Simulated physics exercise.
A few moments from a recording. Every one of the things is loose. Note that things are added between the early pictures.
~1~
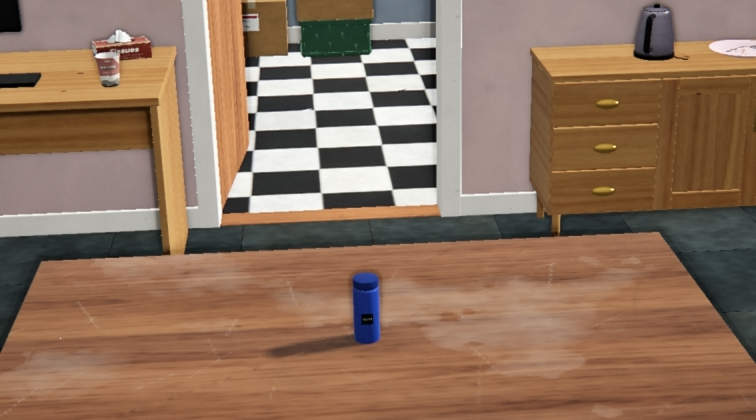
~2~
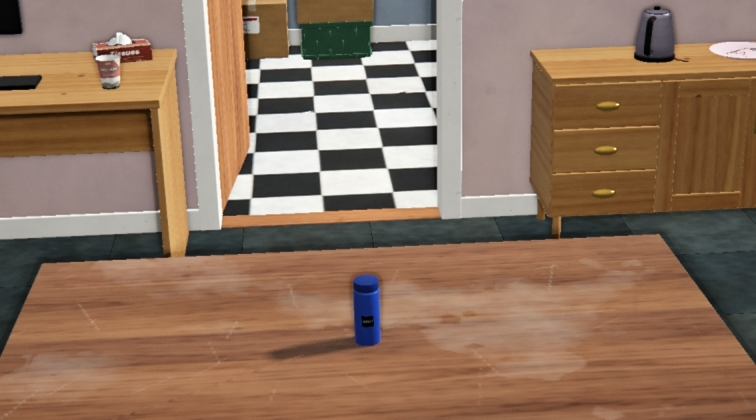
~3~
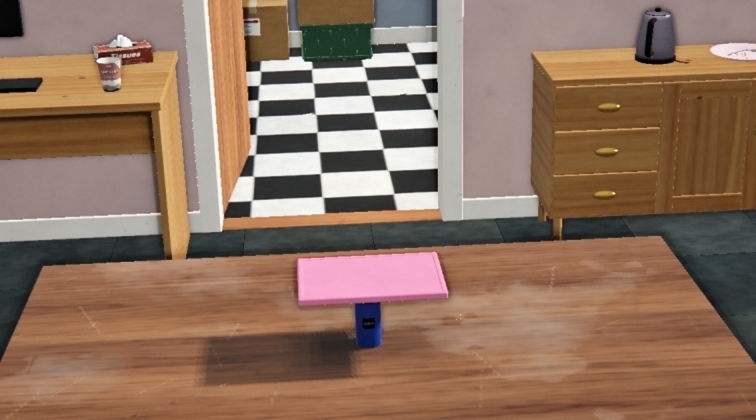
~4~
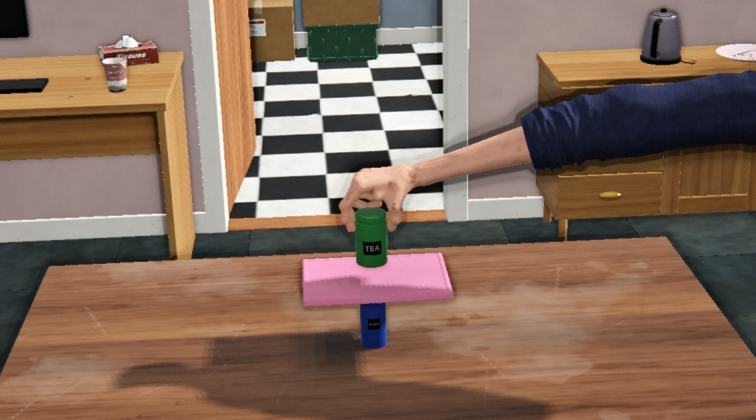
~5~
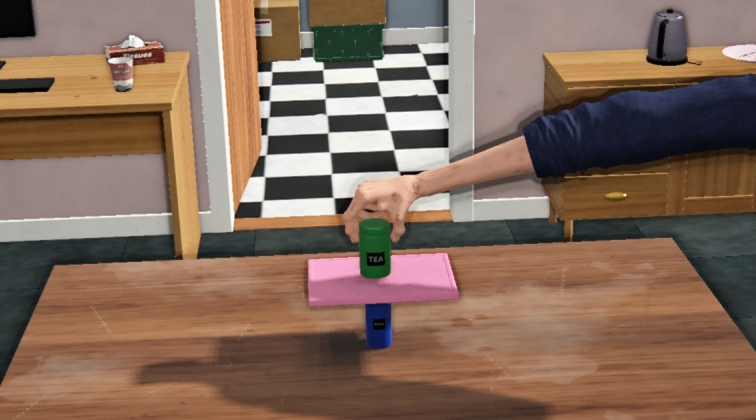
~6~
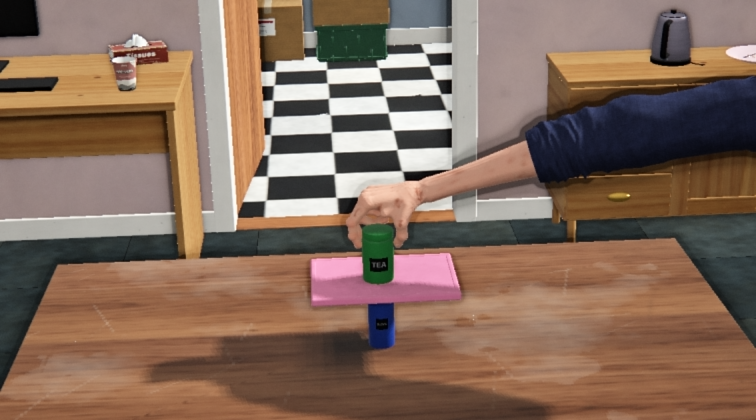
On a wooden table, a pink board appears atop a blue shaker and a hand lowers a green jar onto it.
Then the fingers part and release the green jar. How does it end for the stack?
In the end the stack is still standing.
Then, 0.30 s after the last picture, nothing has stirred.
Then, 0.70 s after the last picture, green jar resting near (378, 254).
At rest, all 3 in place. Seen from the same camera at the end, green jar near (378, 254). The stack keeps its balance.
